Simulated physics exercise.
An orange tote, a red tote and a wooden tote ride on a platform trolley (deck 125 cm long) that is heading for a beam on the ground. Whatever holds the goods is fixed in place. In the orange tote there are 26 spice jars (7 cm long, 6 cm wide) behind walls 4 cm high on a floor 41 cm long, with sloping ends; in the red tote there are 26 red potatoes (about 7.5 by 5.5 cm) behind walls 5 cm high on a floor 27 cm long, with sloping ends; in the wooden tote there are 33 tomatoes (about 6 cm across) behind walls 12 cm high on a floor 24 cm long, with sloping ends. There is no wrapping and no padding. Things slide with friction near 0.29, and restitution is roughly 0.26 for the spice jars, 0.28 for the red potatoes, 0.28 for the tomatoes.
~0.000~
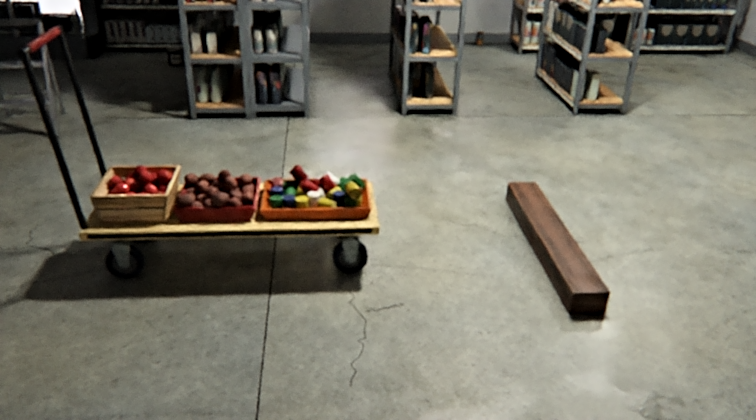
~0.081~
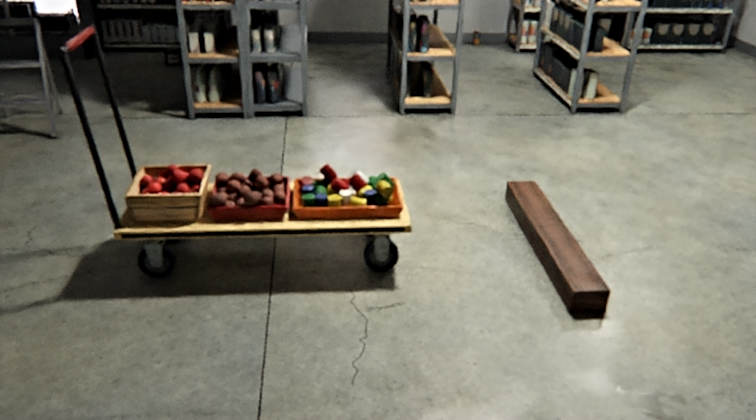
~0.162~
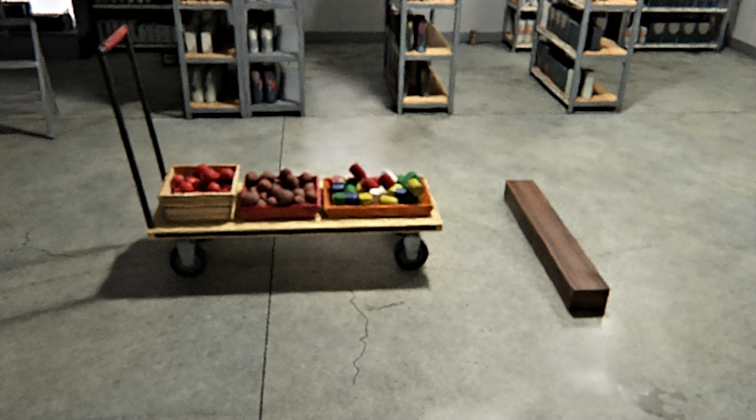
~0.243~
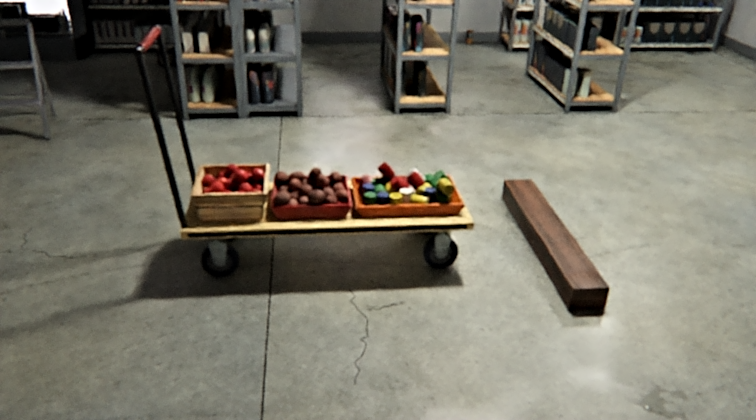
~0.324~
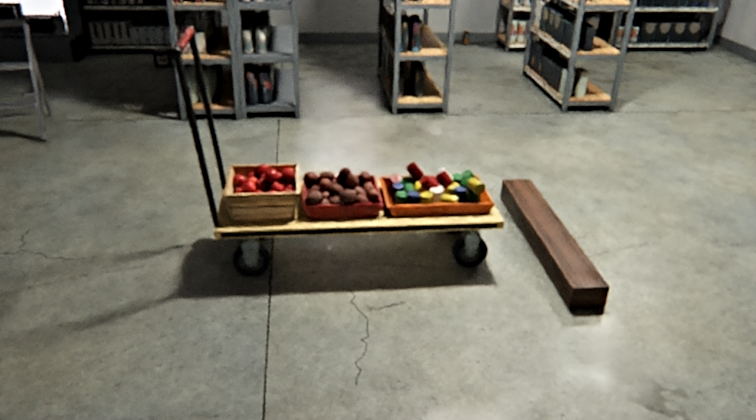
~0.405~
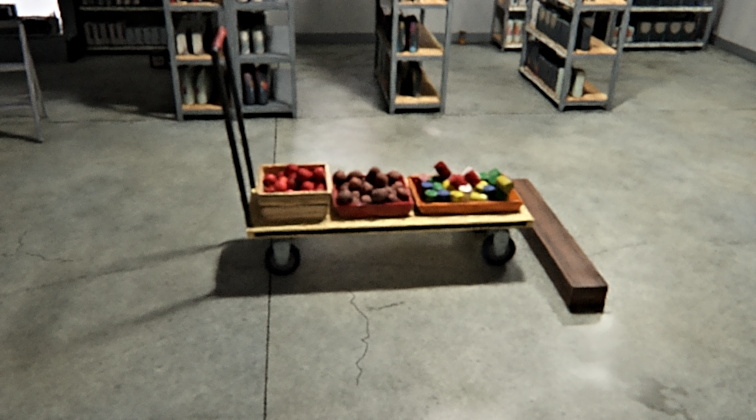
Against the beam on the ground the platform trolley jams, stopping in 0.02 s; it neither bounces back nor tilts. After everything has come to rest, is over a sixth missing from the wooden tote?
No: The loss falls short of a sixth.
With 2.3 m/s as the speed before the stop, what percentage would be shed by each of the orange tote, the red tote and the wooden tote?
Orange tote 50 %, red tote 40 %, wooden tote 20 %.
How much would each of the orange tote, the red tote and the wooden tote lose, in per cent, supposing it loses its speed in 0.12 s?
Orange tote 20 %, red tote 20 %, wooden tote 0 %.
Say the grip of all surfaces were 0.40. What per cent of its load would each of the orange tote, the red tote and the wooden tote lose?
In that setup orange tote sheds 30 percent, red tote sheds 30 percent, and wooden tote sheds 0 percent.
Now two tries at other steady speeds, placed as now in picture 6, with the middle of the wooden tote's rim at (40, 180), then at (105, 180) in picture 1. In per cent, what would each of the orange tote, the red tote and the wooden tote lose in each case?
For the orange tote it's 60 % and then 50 %, for the red tote 50 % and then 40 %, and for the wooden tote 20 % and then 10 %.
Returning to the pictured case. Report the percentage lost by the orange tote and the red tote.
Orange tote 35 %, red tote 25 %.
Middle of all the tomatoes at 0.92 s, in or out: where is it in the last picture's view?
Roughly at (329, 190).
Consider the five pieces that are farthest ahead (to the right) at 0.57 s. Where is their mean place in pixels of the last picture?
Pixel (544, 178), give or take.
After 0.47 s, impact.
After 0.57 s, the orange tote is down by 2 of 26, the red tote is down by 2 of 26 and the wooden tote has all 33.
After 0.69 s, the orange tote is down by 5 of 26, the red tote is down by 5 of 26 and the wooden tote is down by 1 of 33.
After 0.92 s, the orange tote is down by 9 of 26, the red tote is down by 6 of 26 and the wooden tote is down by 1 of 33.
Outcome (at 1.42 s), the orange tote is down by 9 of 26, the red tote is down by 6 of 26 and the wooden tote is down by 1 of 33. Asked share, 1 of 33, 3 per cent.
